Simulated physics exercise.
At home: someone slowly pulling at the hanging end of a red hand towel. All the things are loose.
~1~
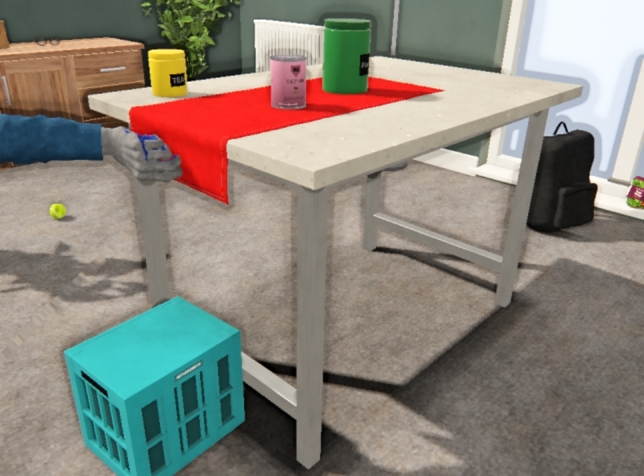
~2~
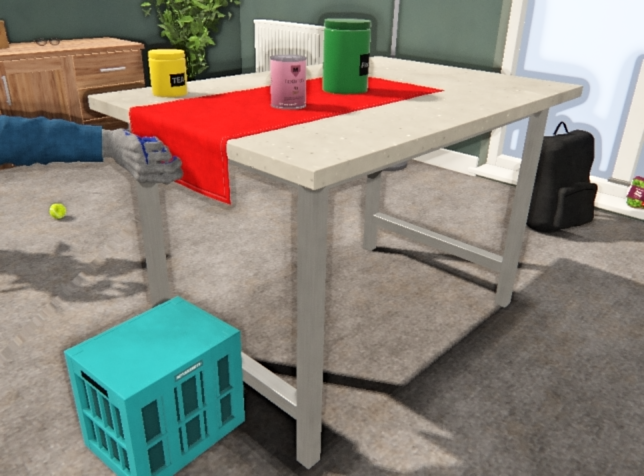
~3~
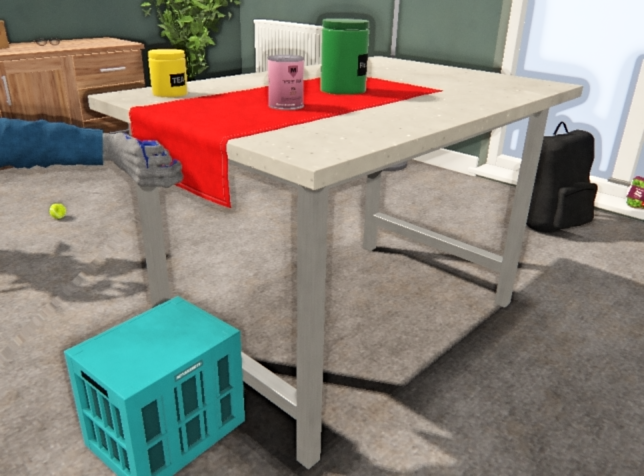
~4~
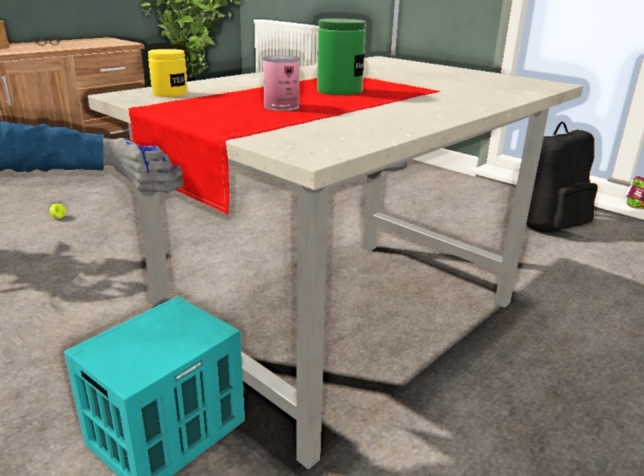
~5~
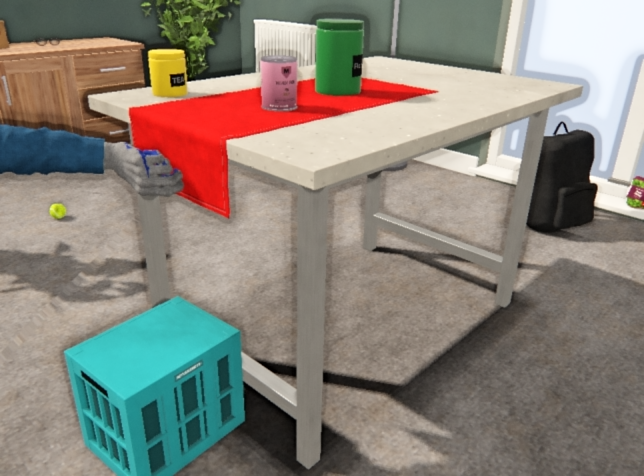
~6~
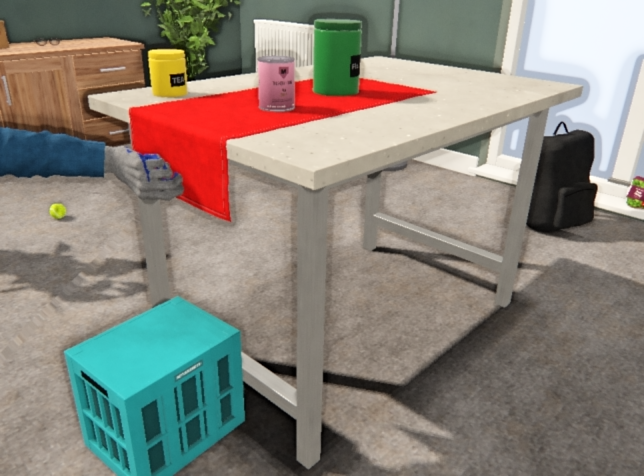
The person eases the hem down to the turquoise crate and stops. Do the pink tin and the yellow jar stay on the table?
The pink tin falls off; the yellow jar remains up there.
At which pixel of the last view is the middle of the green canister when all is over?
Its middle is at (235, 70).
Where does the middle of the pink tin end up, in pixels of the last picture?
Close to (143, 317).
Then, 0.88 s past the final frame, hem going down; tin carried along near (208, 94); jar still.
Then, 1.78 s past the final frame, hem on the crate; tin down below near (142, 317); jar still.
When it is over, hem on the crate; tin down below near (142, 317); jar still. The pink tin goes over the edge and the yellow jar keeps clear of the edge.
